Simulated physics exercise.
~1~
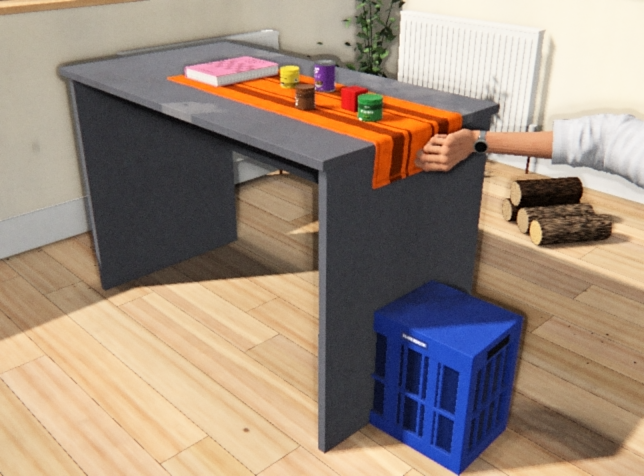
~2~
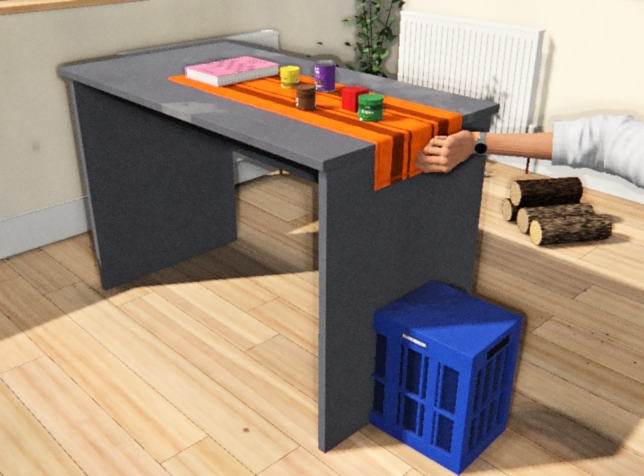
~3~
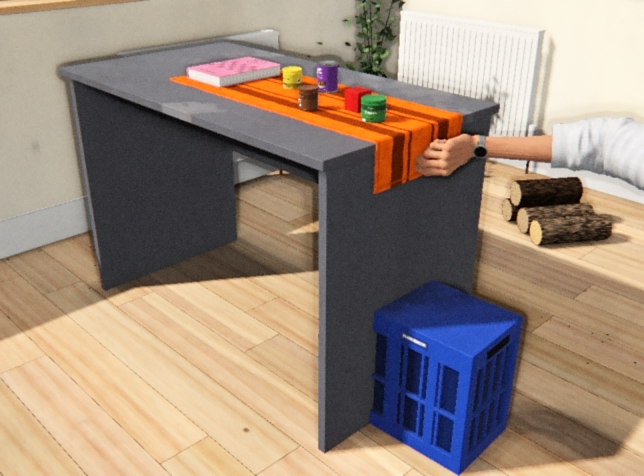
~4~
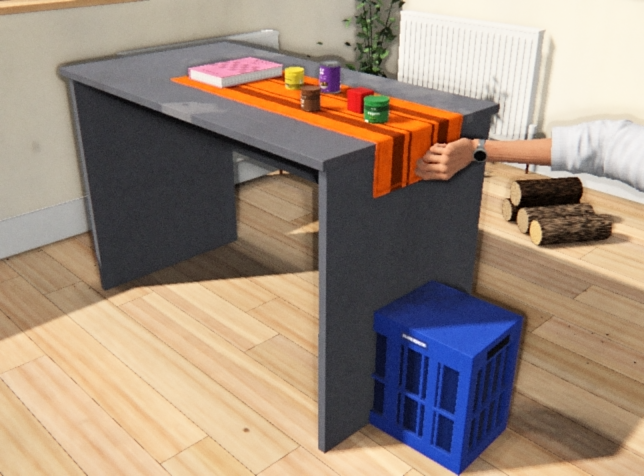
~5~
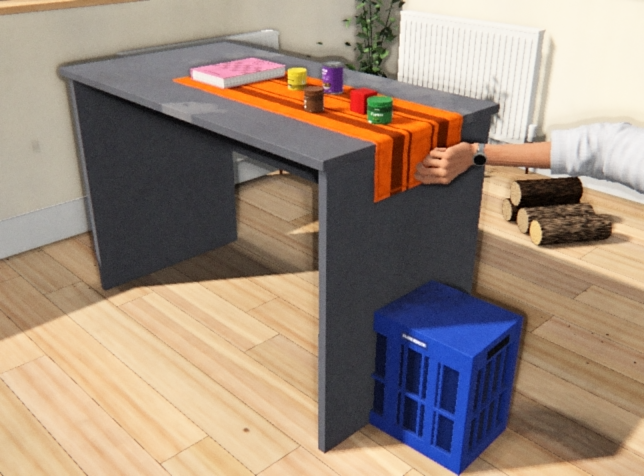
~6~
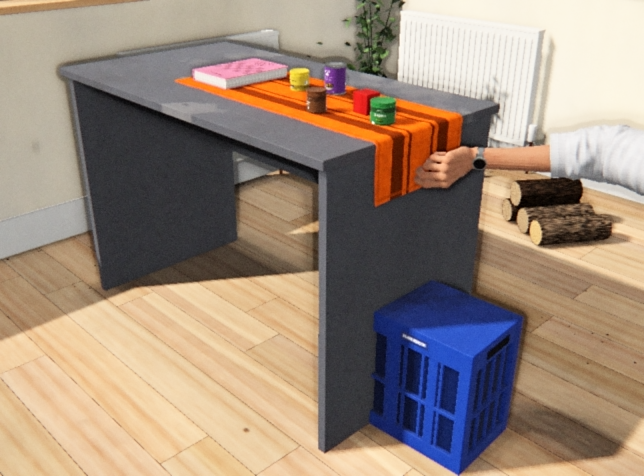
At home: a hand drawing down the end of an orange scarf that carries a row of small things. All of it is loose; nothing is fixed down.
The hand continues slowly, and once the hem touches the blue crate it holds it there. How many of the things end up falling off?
The number that drops will be three.
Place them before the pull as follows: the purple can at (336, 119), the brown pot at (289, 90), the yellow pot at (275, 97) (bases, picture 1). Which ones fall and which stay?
Purple can dropped, brown pot kept, yellow pot kept.
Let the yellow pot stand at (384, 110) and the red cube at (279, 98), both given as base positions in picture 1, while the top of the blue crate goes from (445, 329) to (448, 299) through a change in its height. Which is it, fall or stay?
In the end the yellow pot is no longer on top and the red cube is still on top.
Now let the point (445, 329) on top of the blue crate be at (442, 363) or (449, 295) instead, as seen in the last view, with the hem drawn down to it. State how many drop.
Numbers: 4; 2.
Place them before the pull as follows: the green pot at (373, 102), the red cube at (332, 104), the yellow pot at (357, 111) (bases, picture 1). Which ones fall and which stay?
Record - green pot lost; red cube lost; yellow pot lost.
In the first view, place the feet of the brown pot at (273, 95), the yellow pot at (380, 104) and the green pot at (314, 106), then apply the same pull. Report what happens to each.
Final state: The brown pot is still in place, the yellow pot is no longer up, the green pot is no longer up.
Soon after, hem near (416, 247); green pot gone.
Then, hem on the crate; green pot, red cube and brown pot gone.
At rest, hem on the crate; green pot, red cube and brown pot gone. It carries off three.
